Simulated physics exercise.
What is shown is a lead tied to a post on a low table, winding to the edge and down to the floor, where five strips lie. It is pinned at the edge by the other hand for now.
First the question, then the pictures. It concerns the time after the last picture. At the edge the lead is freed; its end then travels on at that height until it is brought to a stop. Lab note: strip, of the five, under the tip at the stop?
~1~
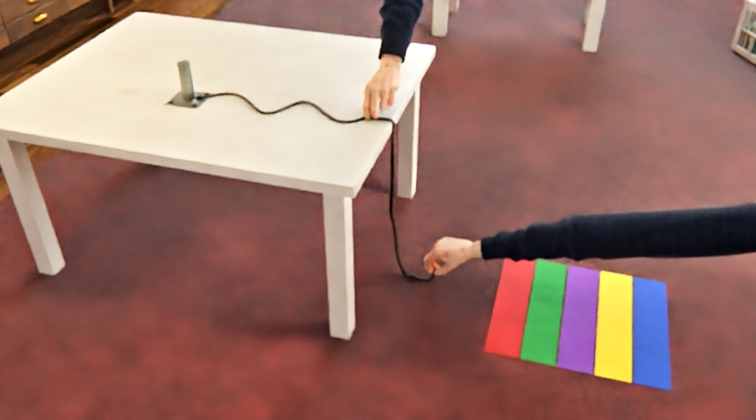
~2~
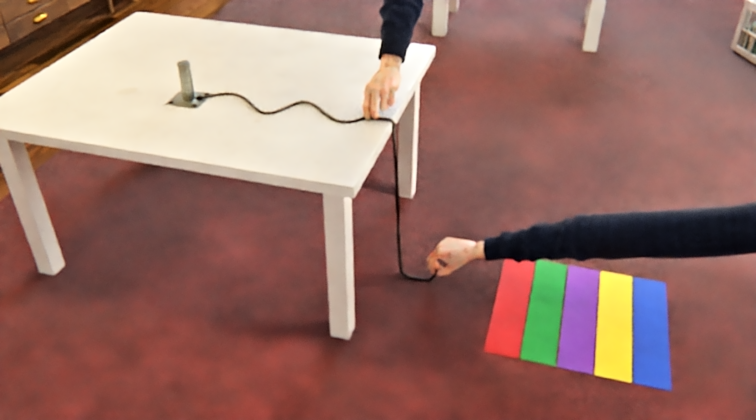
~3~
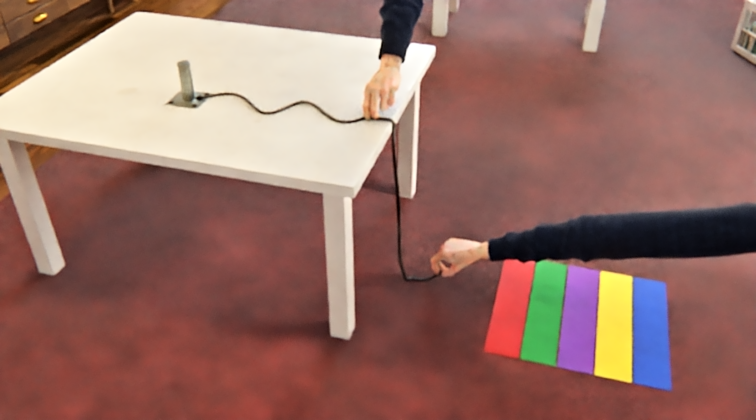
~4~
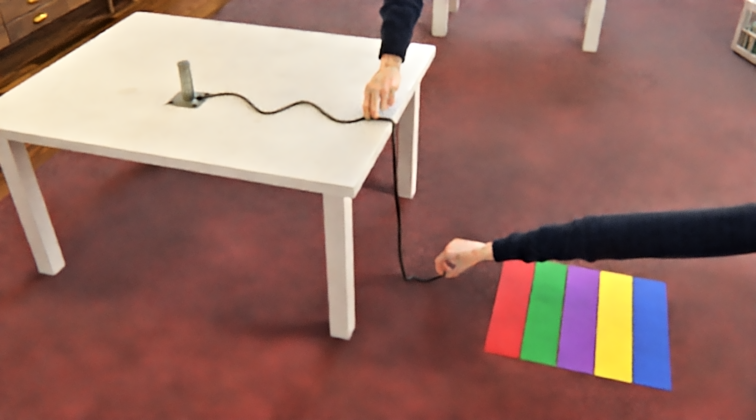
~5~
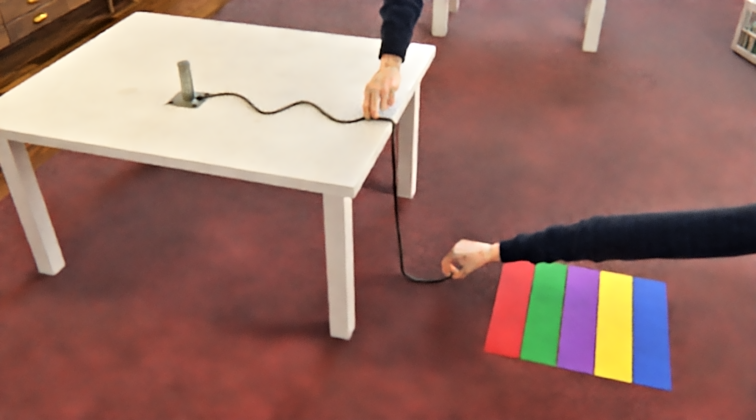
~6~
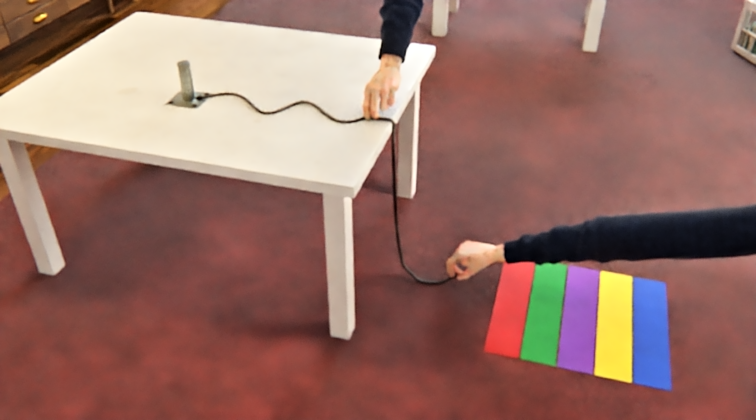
Yellow.
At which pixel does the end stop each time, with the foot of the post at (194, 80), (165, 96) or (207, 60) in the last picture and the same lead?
Try by try, about (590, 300), (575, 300) and (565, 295).
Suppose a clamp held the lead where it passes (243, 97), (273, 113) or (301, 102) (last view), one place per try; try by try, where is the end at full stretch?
Roughly (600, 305), (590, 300) and (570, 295).
Soon after, end near (545, 293); over green.
After that, end near (588, 301); over purple.
At the stop, end near (613, 305); over yellow. It halts on the yellow strip.
